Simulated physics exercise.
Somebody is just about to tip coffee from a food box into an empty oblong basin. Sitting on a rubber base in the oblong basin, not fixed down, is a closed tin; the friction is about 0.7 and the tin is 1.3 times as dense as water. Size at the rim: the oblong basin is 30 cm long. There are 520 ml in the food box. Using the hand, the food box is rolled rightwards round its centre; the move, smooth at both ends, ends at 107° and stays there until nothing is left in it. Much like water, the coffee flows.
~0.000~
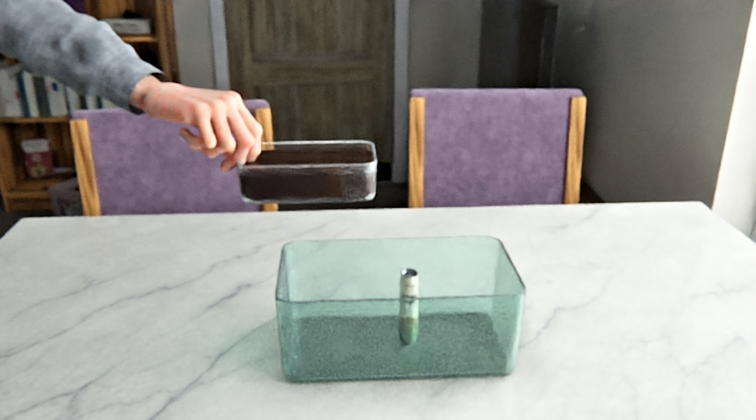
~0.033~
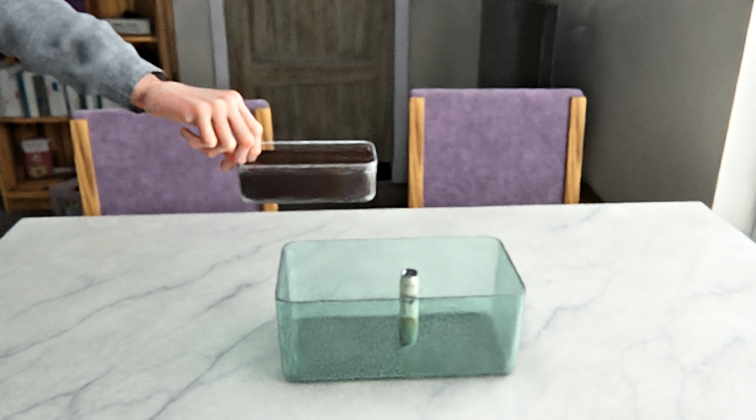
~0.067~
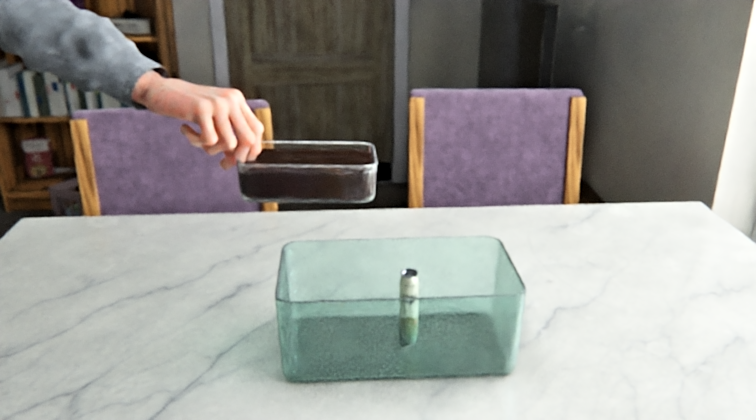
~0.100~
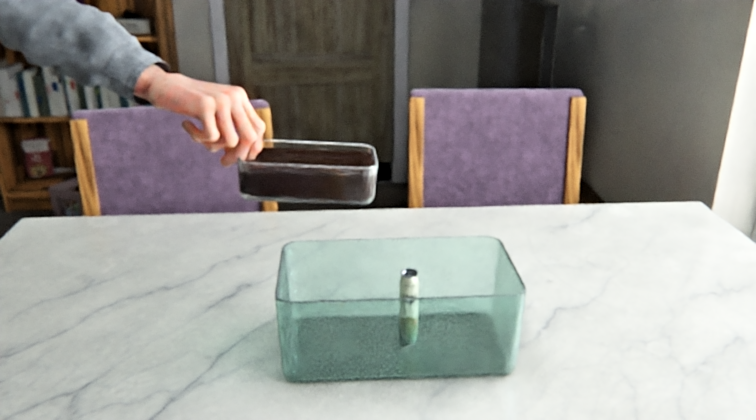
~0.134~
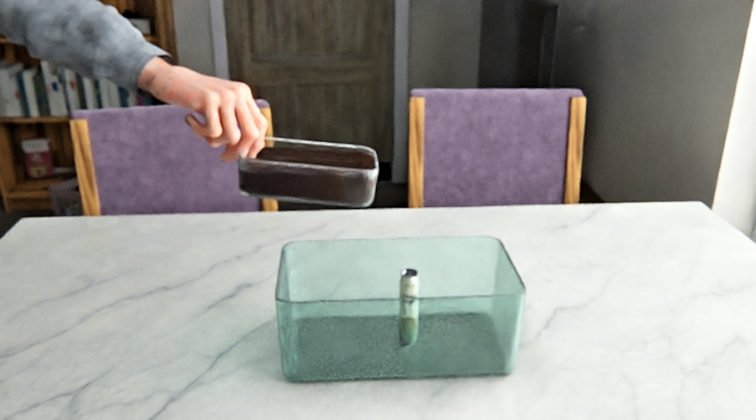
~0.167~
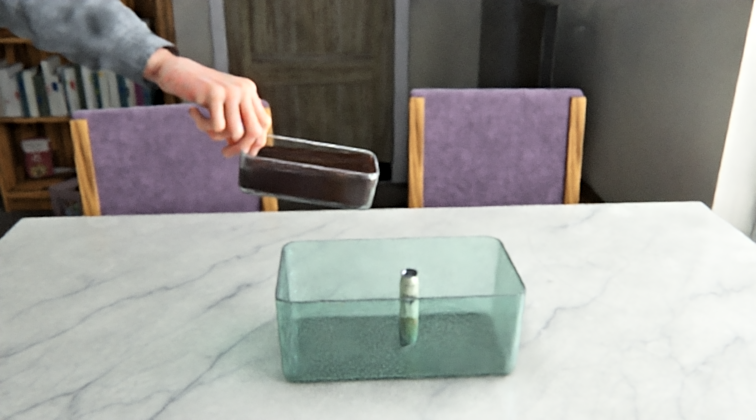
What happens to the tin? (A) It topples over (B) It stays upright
(B) It stays upright.
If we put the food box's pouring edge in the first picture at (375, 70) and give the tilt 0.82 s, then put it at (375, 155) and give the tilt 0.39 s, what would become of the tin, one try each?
First it keeps standing; then it topples.
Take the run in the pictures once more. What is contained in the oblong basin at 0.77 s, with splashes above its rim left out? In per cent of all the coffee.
Some 98 percent.
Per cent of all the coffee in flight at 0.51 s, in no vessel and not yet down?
My guess is roughly 52 %.
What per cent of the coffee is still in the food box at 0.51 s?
18 %.
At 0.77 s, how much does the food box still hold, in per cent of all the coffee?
Share remaining: Approx. 1 %.
Then, 0.51 s in, the tilt is 74° and 18 per cent is still to pour; the tin stands where it began.
Then, 0.77 s in, the tilt is 106° and 1 per cent is still to pour; the tin stands where it began.
Then, 1.03 s in, the tilt is 107° and 0 per cent is still to pour; the tin stands where it began.
Then, 1.32 s in, the tilt is 107° and 0 per cent is still to pour; the tin stands where it began.
Finally, the tin stands where it began.
